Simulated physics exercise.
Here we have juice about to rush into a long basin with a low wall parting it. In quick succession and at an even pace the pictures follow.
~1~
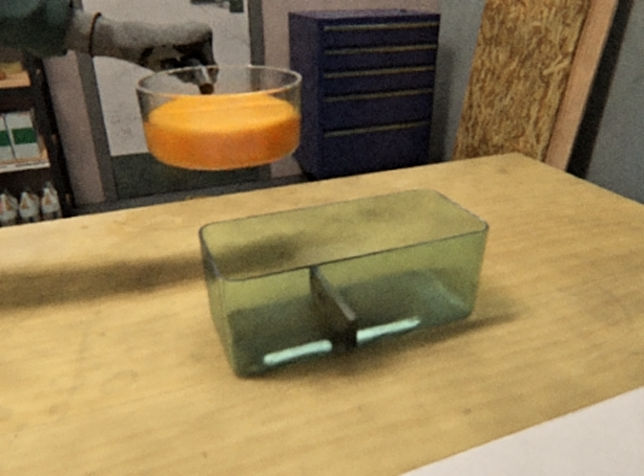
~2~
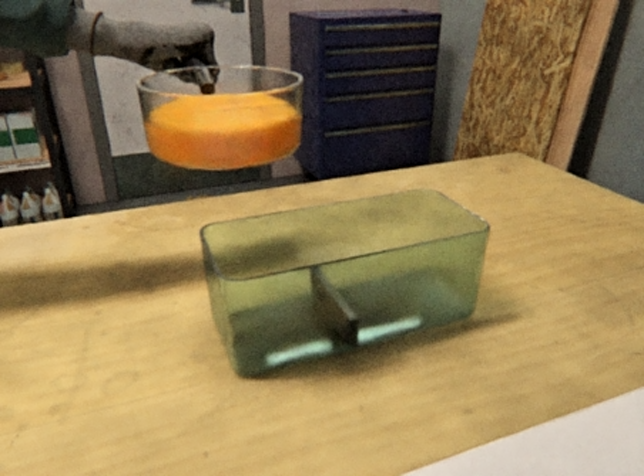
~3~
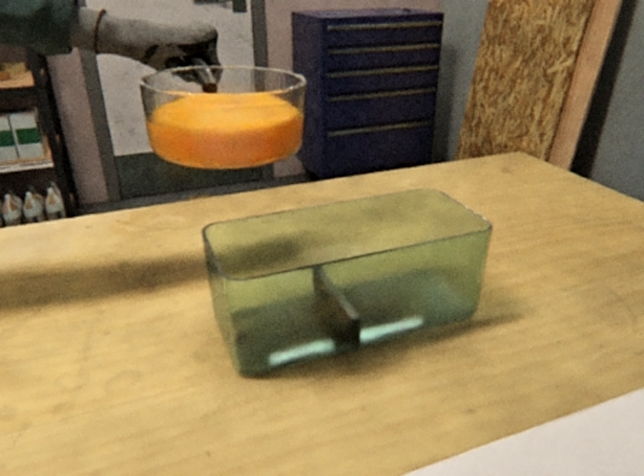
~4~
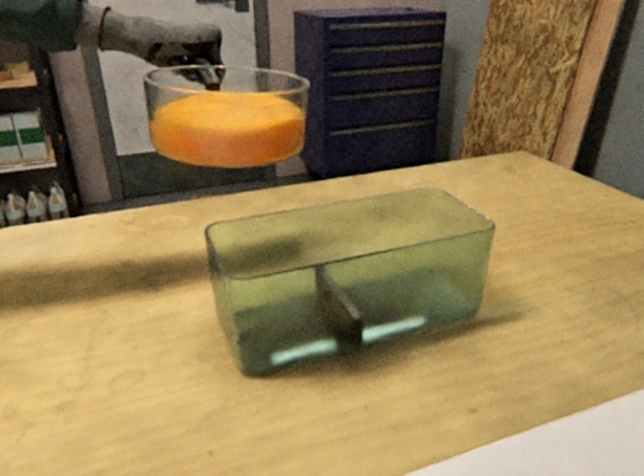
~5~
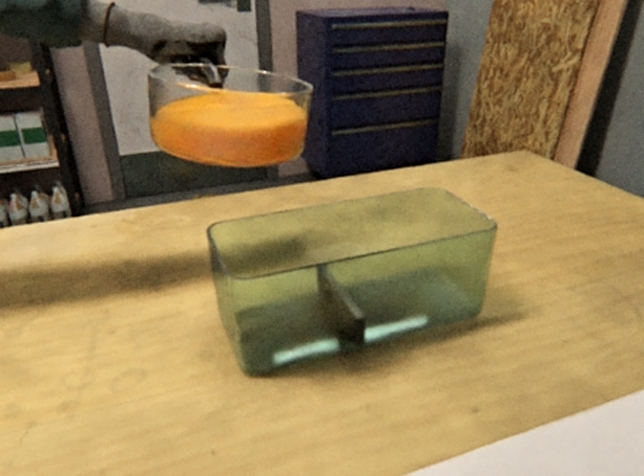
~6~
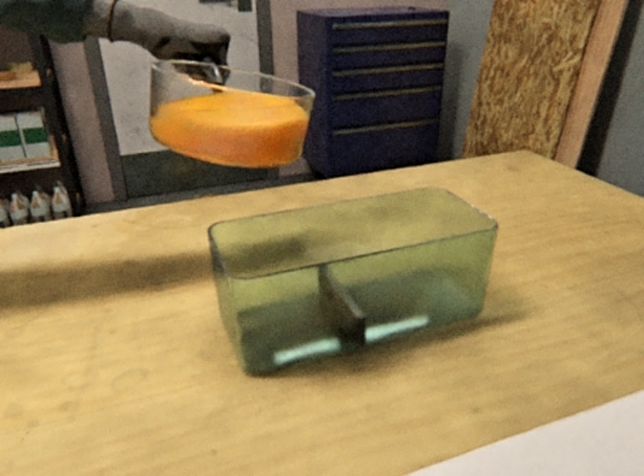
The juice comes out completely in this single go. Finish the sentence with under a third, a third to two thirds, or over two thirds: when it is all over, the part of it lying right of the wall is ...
... a third to two thirds.
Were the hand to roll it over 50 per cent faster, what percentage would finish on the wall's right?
Roughly 50 in a hundred.
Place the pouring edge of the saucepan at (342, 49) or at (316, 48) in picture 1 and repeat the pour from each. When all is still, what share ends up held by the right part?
Close to 85 in a hundred, and close to 70 in a hundred.
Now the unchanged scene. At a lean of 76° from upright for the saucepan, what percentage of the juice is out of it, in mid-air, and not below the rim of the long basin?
Share in flight: Approx. 40 %.
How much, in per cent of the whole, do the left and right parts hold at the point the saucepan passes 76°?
Split: Left 5 per cent, right 10 per cent.
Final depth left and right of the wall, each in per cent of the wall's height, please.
Left part: 40 per cent; right part: 40.
A moment on, the saucepan is tipped on its side and 44 per cent is still to pour, 3 is left of the wall and 11 right of it.
Next, the saucepan is tipped right over and 4 per cent is still to pour, 34 is left of the wall and 55 right of it.
Then the saucepan is tipped right over and 0 per cent is still to pour, 44 is left of the wall and 55 right of it.
Later the saucepan is tipped right over and 0 per cent is still to pour, 44 is left of the wall and 55 right of it.
At rest 44 per cent lies left of the wall, 55 right of it and 0 outside.
